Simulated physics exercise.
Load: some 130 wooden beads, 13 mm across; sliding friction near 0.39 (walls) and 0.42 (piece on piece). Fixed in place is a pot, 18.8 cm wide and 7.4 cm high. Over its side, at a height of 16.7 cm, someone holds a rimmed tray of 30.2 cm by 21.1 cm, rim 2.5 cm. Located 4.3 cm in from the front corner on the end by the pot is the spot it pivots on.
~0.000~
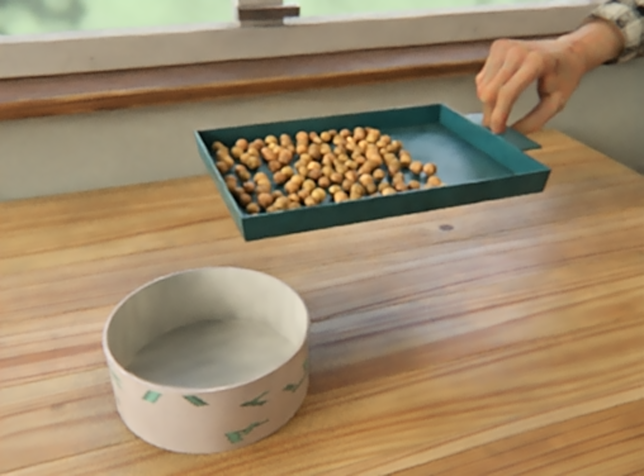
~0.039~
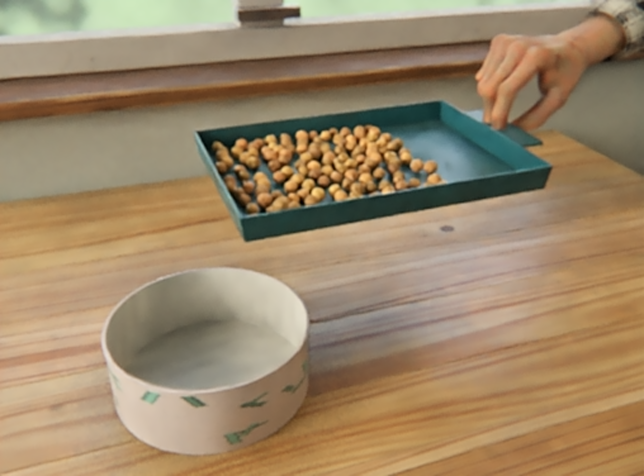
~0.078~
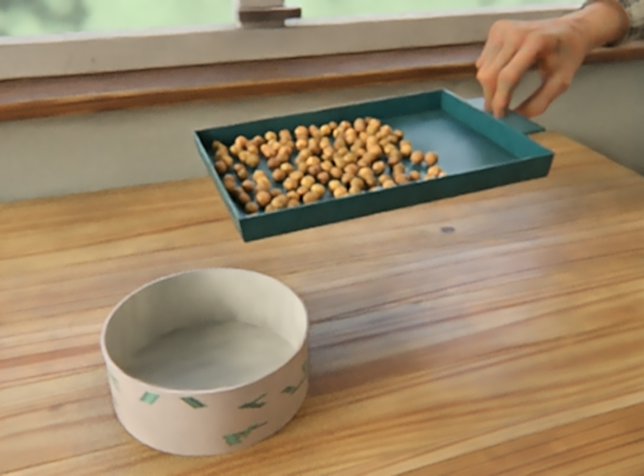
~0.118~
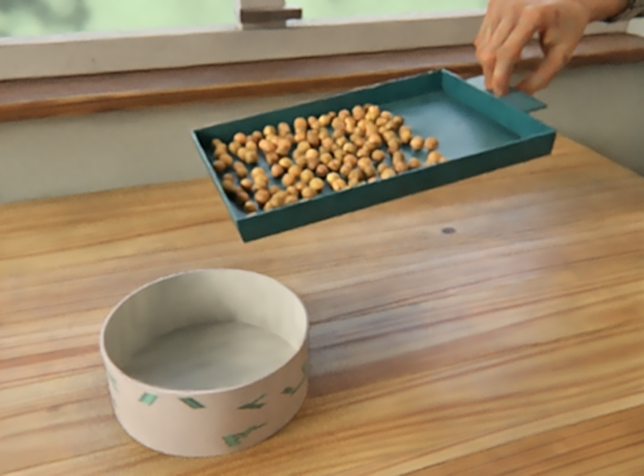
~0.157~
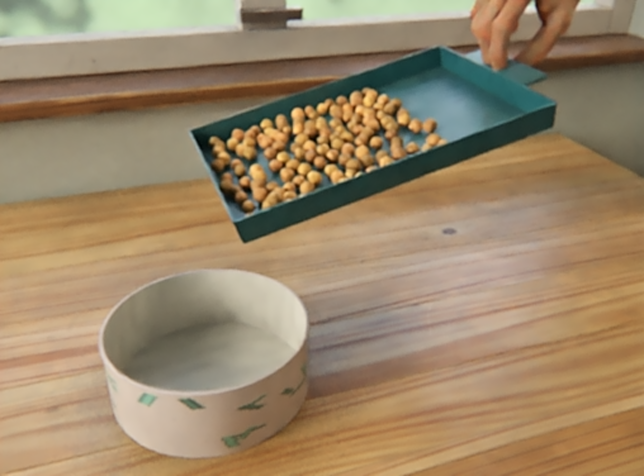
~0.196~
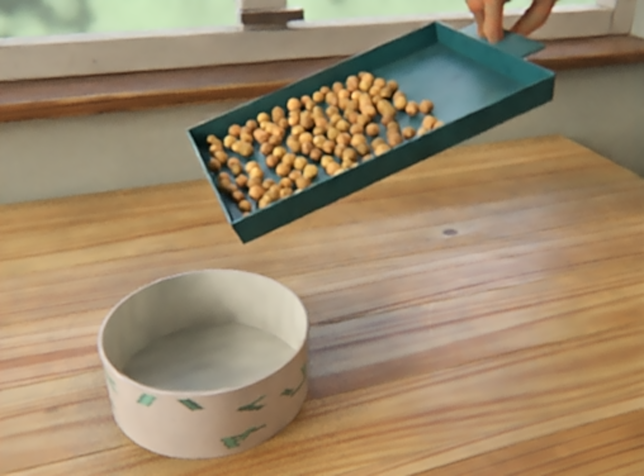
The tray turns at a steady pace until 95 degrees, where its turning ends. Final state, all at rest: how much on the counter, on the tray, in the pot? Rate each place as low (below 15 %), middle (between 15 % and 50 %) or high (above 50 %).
Ratings: Counter middle; tray low; pot high.
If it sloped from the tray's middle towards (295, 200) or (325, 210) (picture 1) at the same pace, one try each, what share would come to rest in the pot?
Roughly 100 per cent on the first try and 90 per cent on the second.
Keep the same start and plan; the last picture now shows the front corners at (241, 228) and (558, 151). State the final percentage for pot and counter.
The pot gets 75 and the counter 25.
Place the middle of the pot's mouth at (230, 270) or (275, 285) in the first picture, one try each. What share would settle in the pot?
About 35 and 5 per cent.
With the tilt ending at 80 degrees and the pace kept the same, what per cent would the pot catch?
30 per cent.
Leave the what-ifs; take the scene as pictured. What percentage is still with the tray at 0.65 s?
Some 100 per cent of the load.
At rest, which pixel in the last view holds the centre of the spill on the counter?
You'll find it at about pixel (80, 313).
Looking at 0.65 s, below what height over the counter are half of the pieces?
I'd put it near 22 cm.
After 0.47 s, tilt 57 degrees; the tray holds 100 %, the pot 0 %.
After 0.65 s, tilt 82 degrees; the tray holds 100 %, the pot 0 %.
After 0.95 s, tilt 95 degrees; the tray holds 25 %, the pot 25 %.
At rest (2.1 s), counter 40 %, tray 0 %, pot 60 %.
